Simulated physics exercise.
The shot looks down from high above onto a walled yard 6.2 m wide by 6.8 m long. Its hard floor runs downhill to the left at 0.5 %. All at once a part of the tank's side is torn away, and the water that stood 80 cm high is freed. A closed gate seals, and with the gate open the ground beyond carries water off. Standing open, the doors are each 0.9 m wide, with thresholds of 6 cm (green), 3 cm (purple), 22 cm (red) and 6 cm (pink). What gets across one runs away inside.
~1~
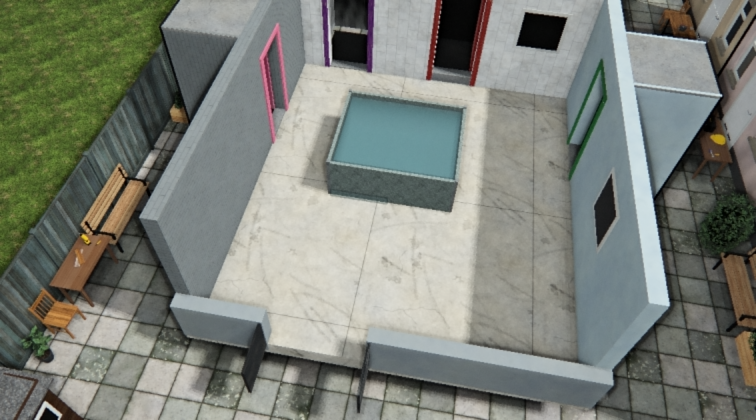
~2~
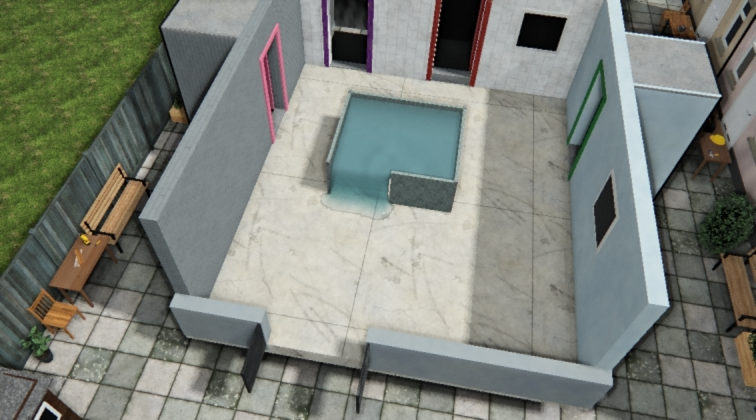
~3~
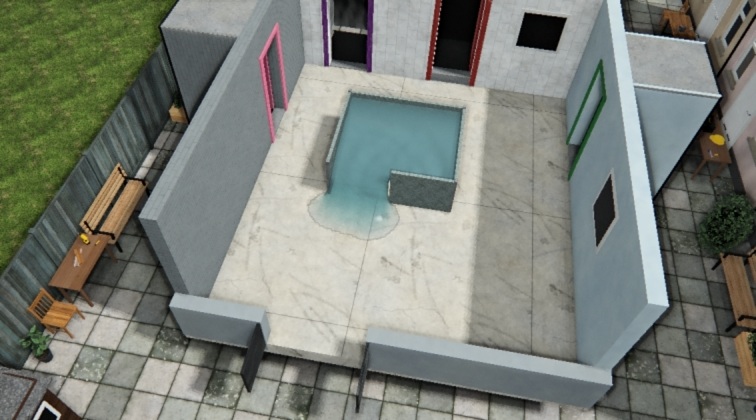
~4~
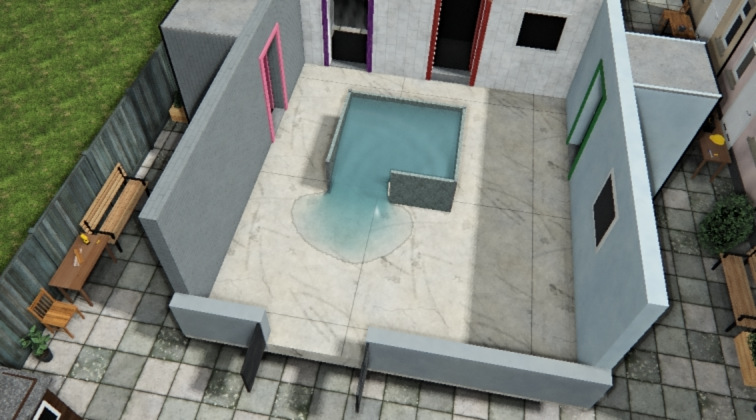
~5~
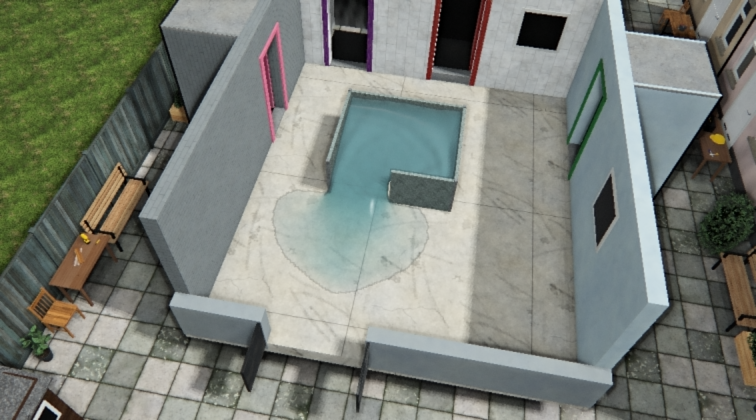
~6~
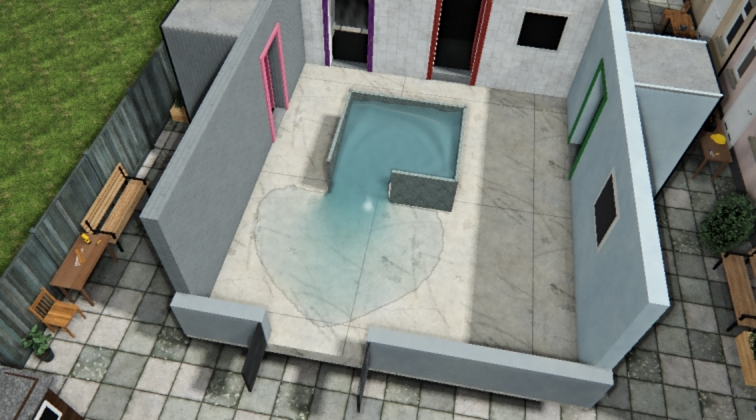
A walled yard with a pale, marble-like floor is seen from high above by a still camera, with grass beyond a fence at left. A raised tank of blue-green water sits toward the back, near purple and red doorways, with a pink doorway at left and a green one at right. The tank's front left side opens, and water pours out, spreading forward in a widening, rounded sheet.
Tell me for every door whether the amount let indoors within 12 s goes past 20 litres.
The green door remains within the limit; the purple door breaks the limit; the red door remains within the limit; the pink door remains within the limit.
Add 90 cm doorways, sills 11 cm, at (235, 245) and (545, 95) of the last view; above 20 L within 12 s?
Door 1: Limit broken; door 2: Limit not reached.
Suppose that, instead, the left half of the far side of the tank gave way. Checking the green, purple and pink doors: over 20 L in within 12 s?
Green: Exceeding the limit; purple: Exceeding the limit; pink: Within the limit.
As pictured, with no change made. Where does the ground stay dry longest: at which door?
Red.
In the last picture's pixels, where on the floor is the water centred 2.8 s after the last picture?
Centre: Roughly (373, 220) px.
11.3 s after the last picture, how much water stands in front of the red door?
I'd put it at around 5.5 cm deep.
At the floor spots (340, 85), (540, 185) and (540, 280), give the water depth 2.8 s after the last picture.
Taking the spots in order: 0 cm, 0 cm, 2 cm.
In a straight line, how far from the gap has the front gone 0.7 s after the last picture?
It's close to 3.6 metres.
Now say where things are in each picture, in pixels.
The tank at (400, 136) is whole and still, 80 cm deep, in the first frame.
Water pours out at (360, 186) and has run 0.7 m, to (325, 196); typically 10 cm deep outside, 80 cm at the tank's back, in the second frame.
Water pours out at (360, 188) and has run 1.0 m, to (383, 233); typically 13 cm deep outside, 80 cm at the tank's back, in the third frame.
The front is at (360, 259), 1.5 m from the gap at (360, 188); 2.3 m2 of floor is under water; 80 cm left at the back of the tank, in the fourth frame.
The front is at (342, 289), 2.1 m from the gap at (360, 188); 4.3 m2 of floor is under water; 75 cm left at the back of the tank, in the fifth frame.
The front is at a hidden place, 2.8 m from the gap at (361, 187); 6.4 m2 of floor is under water; 67 cm left at the back of the tank, in the sixth frame.
Then, 0.7 s after the last picture water covers 30 % of the floor and is deepest (44 cm) near (203, 317); green door not reached, purple door not reached, red door not reached, pink door not reached.
Then, 1.5 s after the last picture water covers 30 % of the floor and is deepest (44 cm) near (227, 311); green door not reached, purple door not reached, red door not reached, pink door not reached.
Then, 2.8 s after the last picture water covers 40 % of the floor and is deepest (24 cm) near (346, 201); green door not reached, purple door not reached, red door not reached, pink door not reached.
Then, 6.3 s after the last picture water covers 80 % of the floor and is deepest (14 cm) near (363, 345); green door 2 cm at the sill, 0 L in, purple door 8 cm at the sill, 2 L in, red door not reached, pink door 3 cm at the sill, 0 L in.
Then, 11.3 s after the last picture water covers 95 % of the floor and is deepest (8 cm) near (425, 127); green door 2 cm at the sill, 0 L in, purple door 6 cm at the sill, 52 L in, red door 6 cm at the sill, 0 L in, pink door 4 cm at the sill, 0 L in.
